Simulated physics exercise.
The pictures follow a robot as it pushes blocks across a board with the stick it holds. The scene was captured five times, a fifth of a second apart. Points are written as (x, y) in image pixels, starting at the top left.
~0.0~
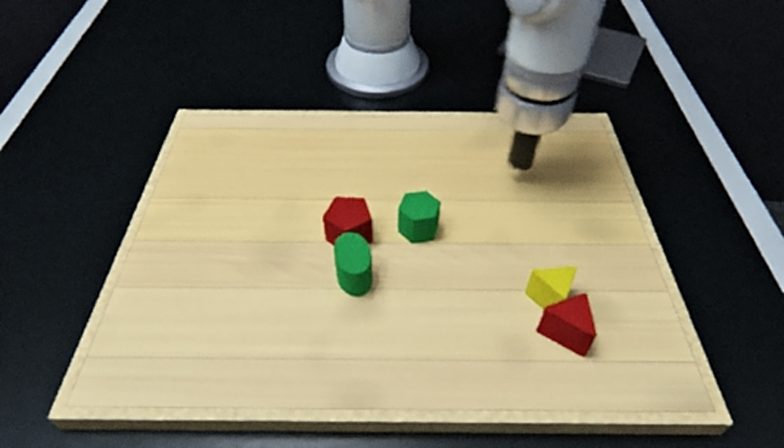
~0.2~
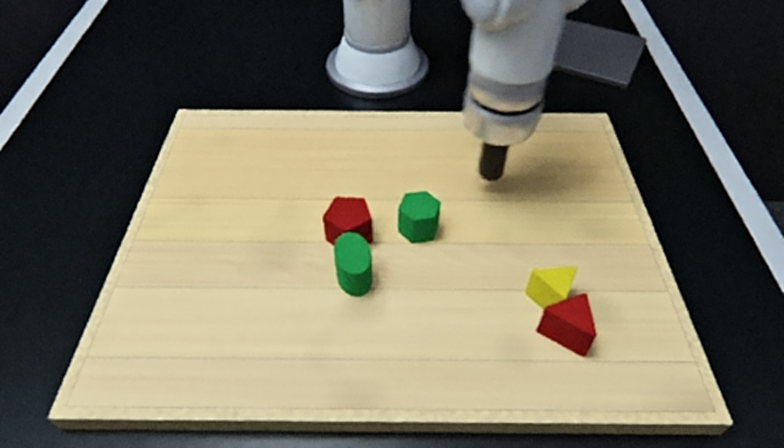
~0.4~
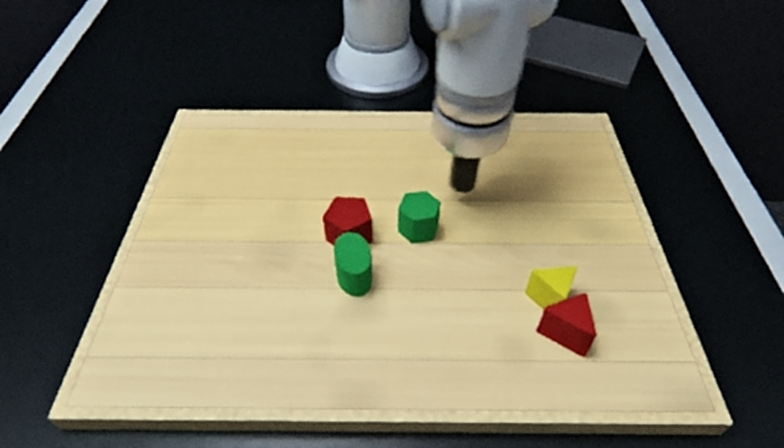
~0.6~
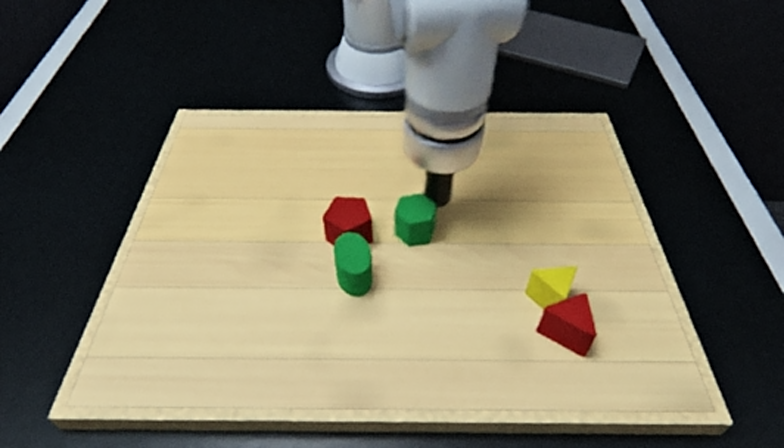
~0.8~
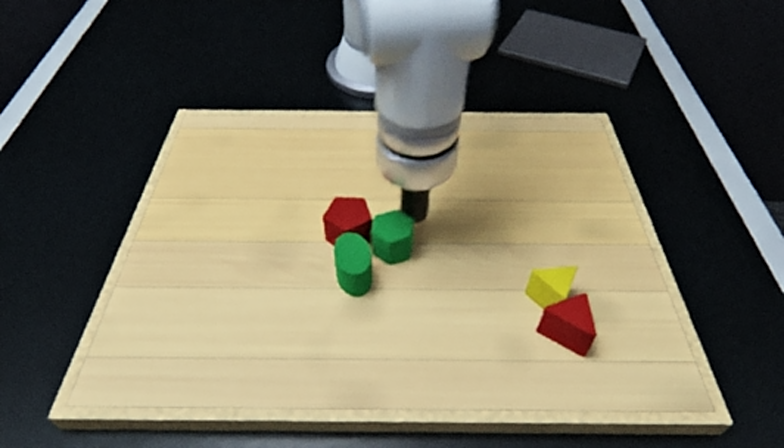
At first, a robot arm holds a dark stick above a wooden board with red, green and yellow blocks. The arm moves left and toward the viewer while the blocks stay still, then its tip pushes the green six-sided block down and left, close beside the red pentagon and green oval.
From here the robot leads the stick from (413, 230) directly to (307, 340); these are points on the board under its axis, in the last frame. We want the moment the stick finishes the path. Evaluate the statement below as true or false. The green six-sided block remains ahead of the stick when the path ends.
It is true.
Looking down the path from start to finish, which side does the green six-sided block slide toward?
To the path's right.
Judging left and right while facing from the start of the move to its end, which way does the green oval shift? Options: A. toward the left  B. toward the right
B
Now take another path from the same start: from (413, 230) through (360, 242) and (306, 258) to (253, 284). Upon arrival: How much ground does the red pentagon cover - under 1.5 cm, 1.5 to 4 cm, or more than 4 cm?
Answer: More than 4 cm.
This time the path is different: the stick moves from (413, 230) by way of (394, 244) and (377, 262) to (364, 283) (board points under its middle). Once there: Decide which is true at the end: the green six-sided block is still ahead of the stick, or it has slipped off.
Kept ahead.
The first path, step by step. One third of the way, stick at (381, 247); red pentagon at (340, 212), turned 25° clockwise; green oval at (317, 275); green six-sided block at (352, 257), turned 20° clockwise.
Two thirds of the way, stick at (344, 285); red pentagon at (340, 212), turned 25° clockwise; green oval at (266, 304); green six-sided block at (307, 292), turned 35° clockwise.
At the end, stick at (304, 326); red pentagon at (340, 212), turned 25° clockwise; green oval at (217, 318), turned 35° clockwise; green six-sided block at (259, 325), turned 65° clockwise.
